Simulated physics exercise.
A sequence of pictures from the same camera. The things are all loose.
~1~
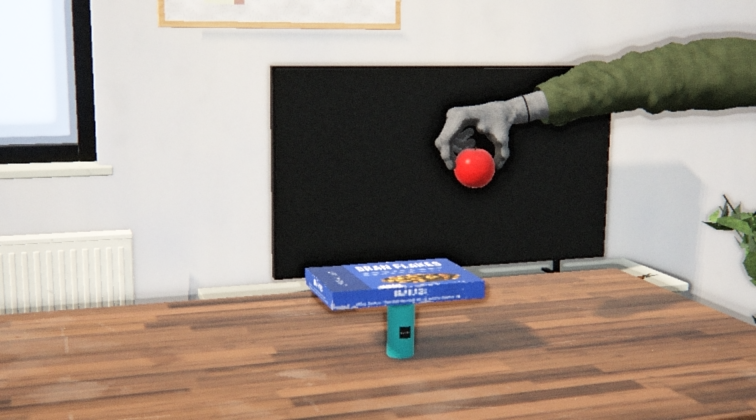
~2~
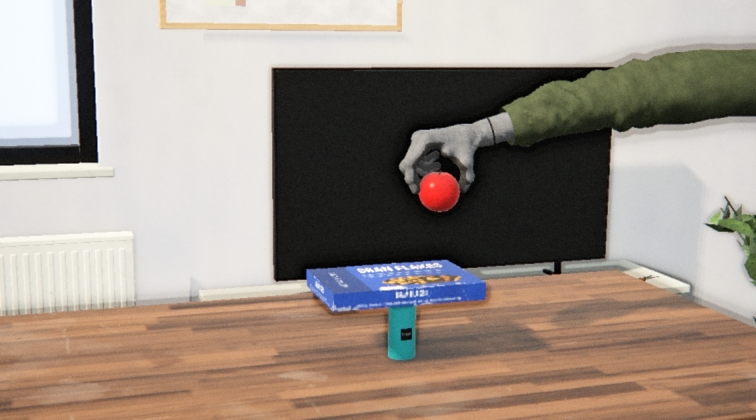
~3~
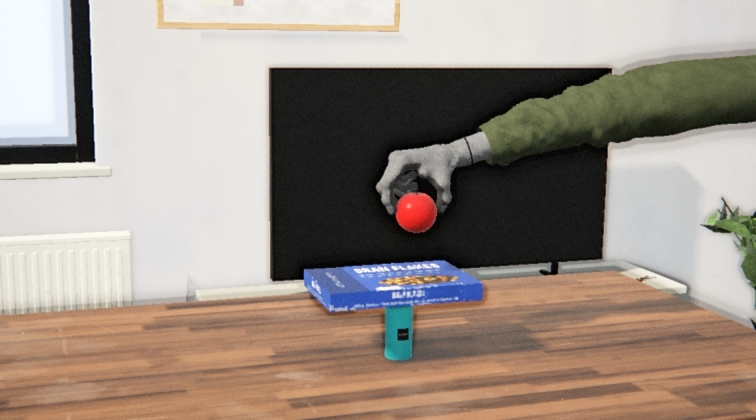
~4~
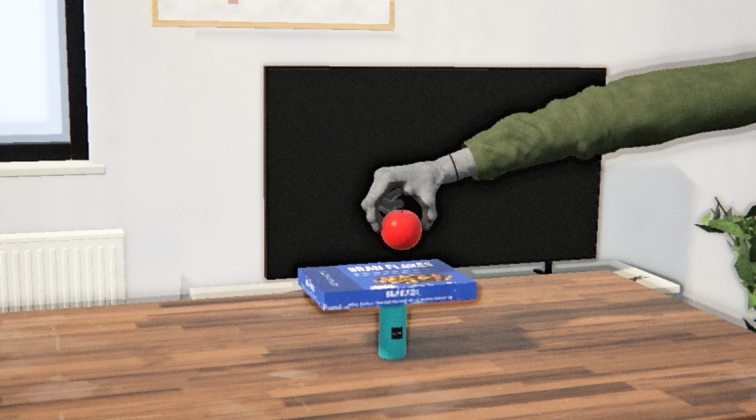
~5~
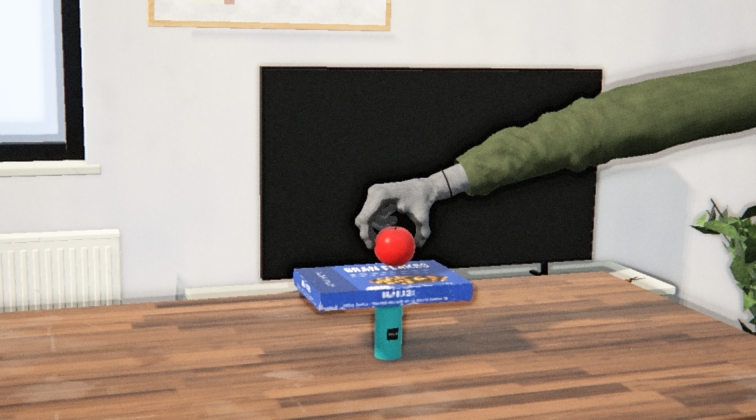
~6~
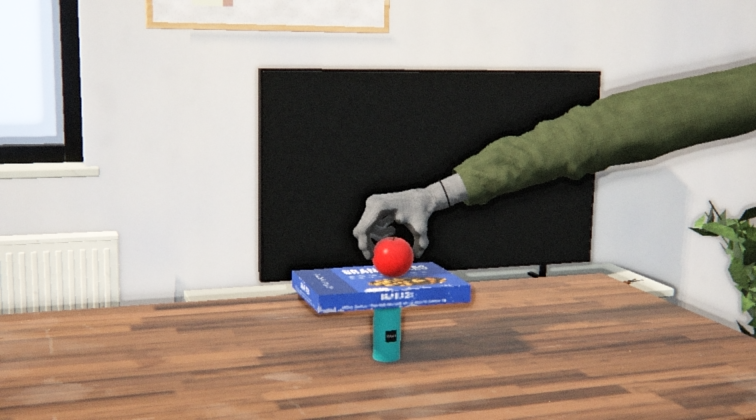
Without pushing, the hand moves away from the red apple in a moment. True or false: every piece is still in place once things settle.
True.
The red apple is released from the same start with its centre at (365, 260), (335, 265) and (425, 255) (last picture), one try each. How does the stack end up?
So, first it tips over, next it tips over, and last it stays steady.
Then, 0.20 s on from there, no change.
Then, 0.70 s on from there, red apple resting near (393, 257).
In the end, all 3 unmoved. At the end, from the last picture's camera, red apple near (392, 257). The stack stays up.
